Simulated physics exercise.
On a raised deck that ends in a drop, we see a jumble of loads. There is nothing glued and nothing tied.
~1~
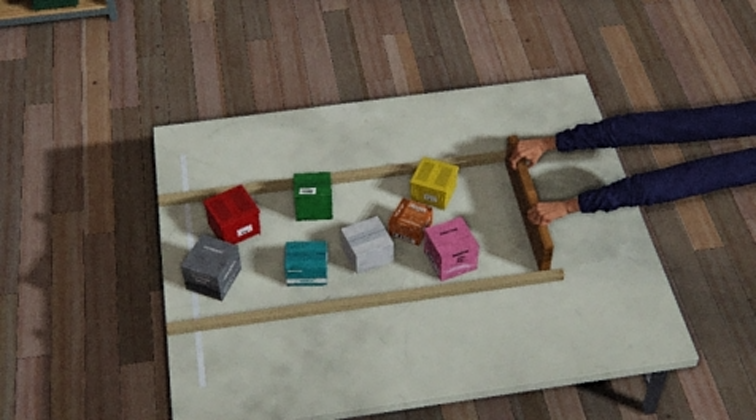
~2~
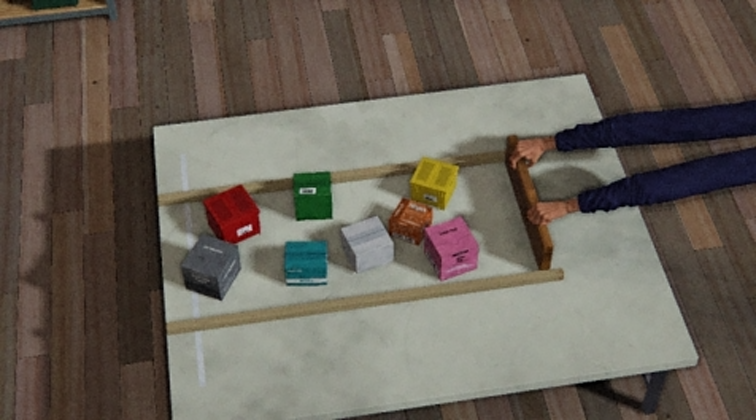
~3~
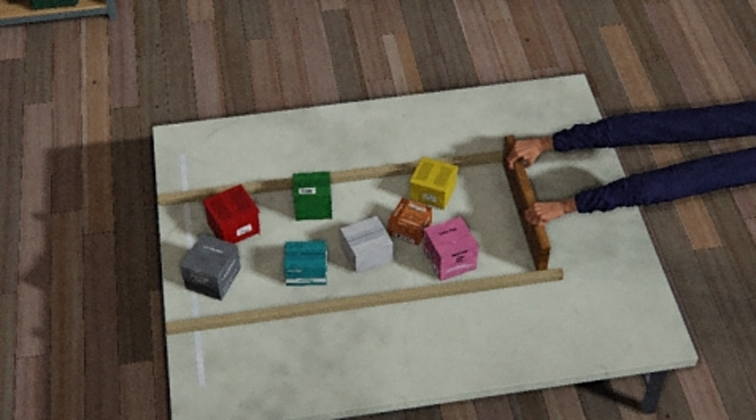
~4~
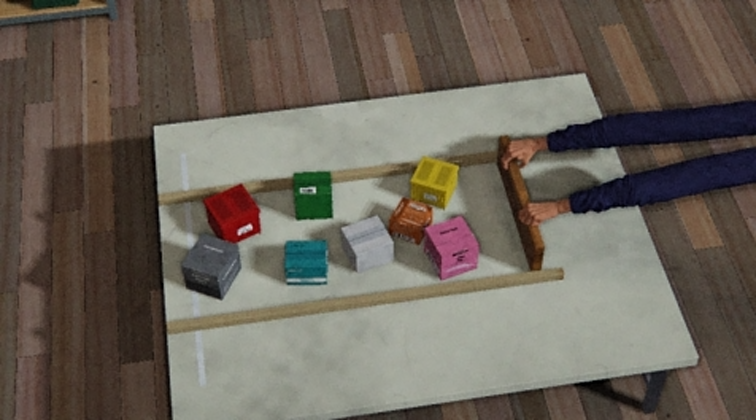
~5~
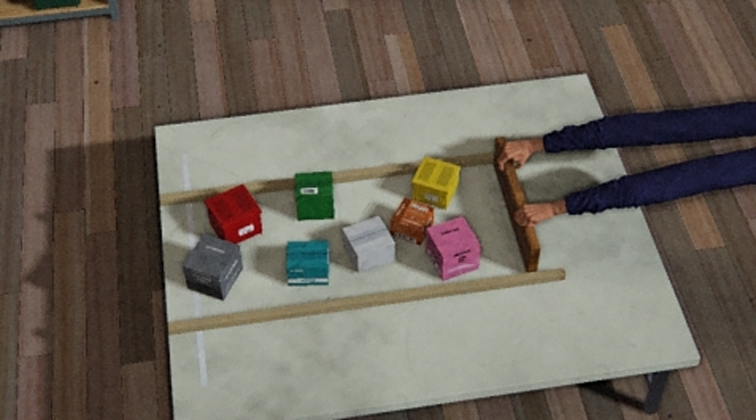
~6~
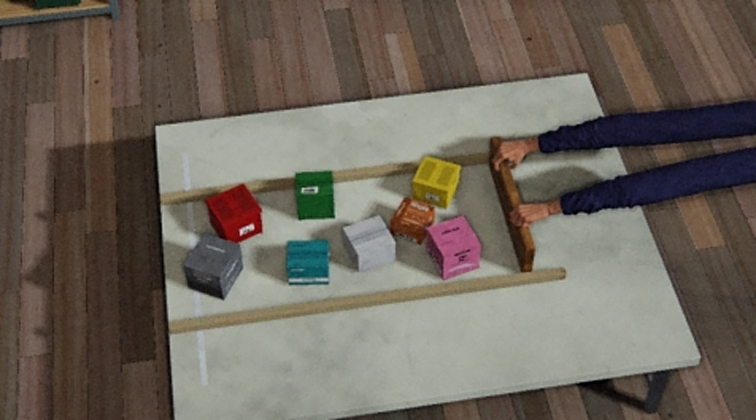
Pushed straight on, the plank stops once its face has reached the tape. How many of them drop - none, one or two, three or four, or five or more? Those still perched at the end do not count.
The count of those that drop is five or more.
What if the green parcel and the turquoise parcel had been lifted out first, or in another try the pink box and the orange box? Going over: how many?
That gives 3 in the first case, then 4 in the second.
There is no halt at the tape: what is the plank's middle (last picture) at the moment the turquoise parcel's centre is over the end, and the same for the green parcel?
First near (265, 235), second near (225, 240).
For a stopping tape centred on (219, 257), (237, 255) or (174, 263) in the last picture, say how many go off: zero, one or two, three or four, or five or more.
In the order of the places given: 5 or more; 3 or 4; five or more.
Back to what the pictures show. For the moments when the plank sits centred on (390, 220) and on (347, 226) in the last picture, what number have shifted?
The first number is 5, the next one 7.
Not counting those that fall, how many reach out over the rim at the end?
That comes to 3 of them.
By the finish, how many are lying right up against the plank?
3 end up touching it.
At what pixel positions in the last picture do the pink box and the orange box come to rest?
For the pink box it's (174, 284), and for the orange box it's (176, 257).
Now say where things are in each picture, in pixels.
Grey box (212, 268); red tote (233, 218); turquoise parcel (307, 264); plank (528, 203); tape (192, 262), in the first picture.
Red tote (233, 217); pink box (451, 249), in the second picture.
Turquoise parcel (306, 263); plank (525, 203), in the third picture.
Grey box (212, 267); green parcel (313, 196), in the fourth picture.
Red tote (235, 217); yellow tote (436, 184), in the fifth picture.
Grey box (214, 267); red tote (235, 217); turquoise parcel (309, 263); plank (511, 204); tape (194, 260), in the sixth picture.
Early on, none off yet; grey box at rest near (214, 267); red tote at rest near (235, 217); turquoise parcel at rest near (309, 263).
A while later, none off yet; grey box travelled about its own width near (162, 273); red tote travelled about its own width near (200, 220); turquoise parcel travelled well along near (205, 280).
Finally, the number that fall off is five or more; lost, white box, green parcel, turquoise parcel, red tote and grey box.
